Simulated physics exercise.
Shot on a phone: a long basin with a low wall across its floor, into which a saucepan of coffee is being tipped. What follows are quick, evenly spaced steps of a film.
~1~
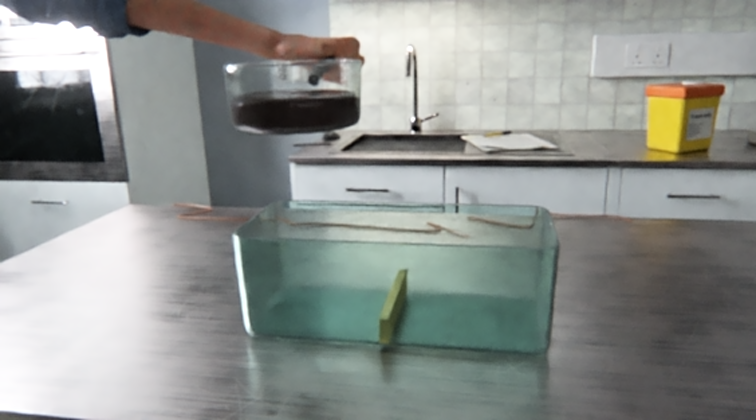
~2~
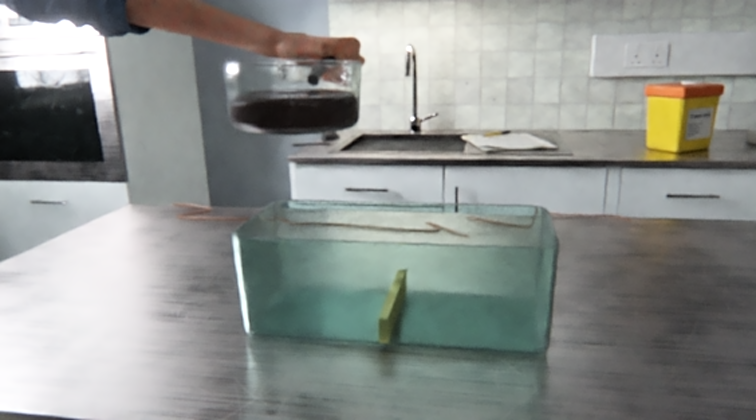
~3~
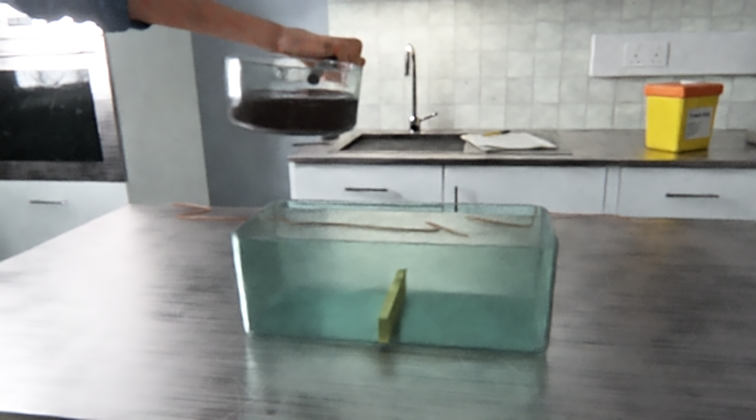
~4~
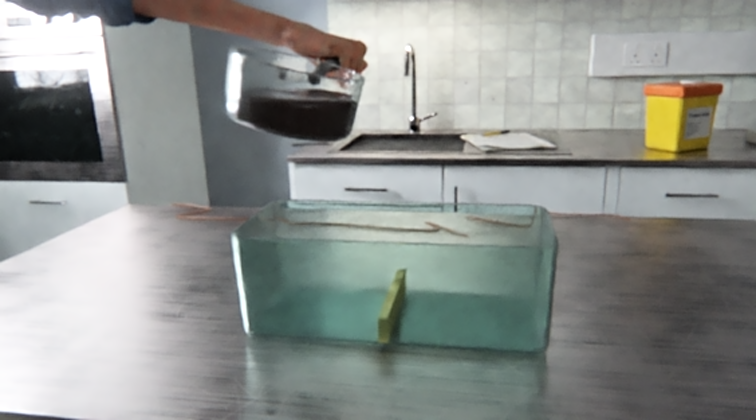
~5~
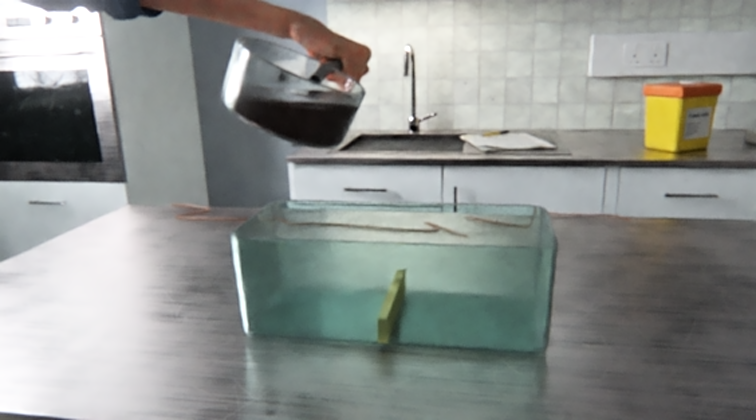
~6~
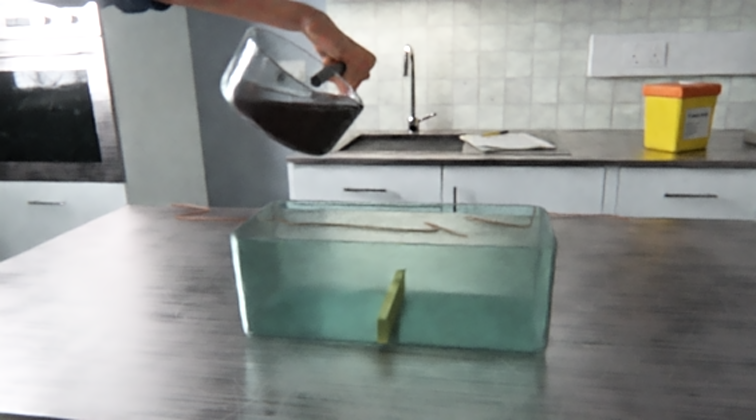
The clip opens with a hand holding a clear container of dark liquid nearly level above a long glass basin, which has a low green wall across its floor. The hand tilts the container slowly, then more steeply, lowering its right side as the dark liquid shifts toward that end.
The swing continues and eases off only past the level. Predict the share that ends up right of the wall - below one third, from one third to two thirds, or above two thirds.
The share is from one third to two thirds.
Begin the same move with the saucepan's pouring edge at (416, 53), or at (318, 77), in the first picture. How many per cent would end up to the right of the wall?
The first gives 85 %, the second 15 %.
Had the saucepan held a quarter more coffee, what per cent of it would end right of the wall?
About 55 percent.
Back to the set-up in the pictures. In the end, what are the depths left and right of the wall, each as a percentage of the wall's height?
30 per cent for the left part, 40 for the right.
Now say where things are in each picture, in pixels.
The first frame shows tilt 0°; pouring edge (358, 63); surface from (239, 95) to (358, 94); the long basin's rim runs from (255, 218) to (553, 227); the wall's top is at (394, 292).
The second frame shows tilt 2°; pouring edge (359, 65); surface from (238, 94) to (357, 94).
The third frame shows tilt 7°; pouring edge (360, 71); surface from (237, 93) to (356, 95).
The fourth frame shows tilt 15°; pouring edge (362, 81); surface from (235, 91) to (357, 98).
The fifth frame shows tilt 25°; pouring edge (363, 95); surface from (234, 87) to (358, 99).
The sixth frame shows tilt 38°; pouring edge (361, 111); surface from (234, 81) to (362, 103).
A moment on, the saucepan is tipped right over and 21 per cent is still to pour, 5 is left of the wall and 28 right of it.
Next, the saucepan is tipped right over and 4 per cent is still to pour, 38 is left of the wall and 51 right of it.
Then the saucepan is tipped right over and 0 per cent is still to pour, 46 is left of the wall and 52 right of it.
Later the saucepan is tipped right over and 0 per cent is still to pour, 46 is left of the wall and 52 right of it.
At rest 46 per cent lies left of the wall, 52 right of it and 2 outside.
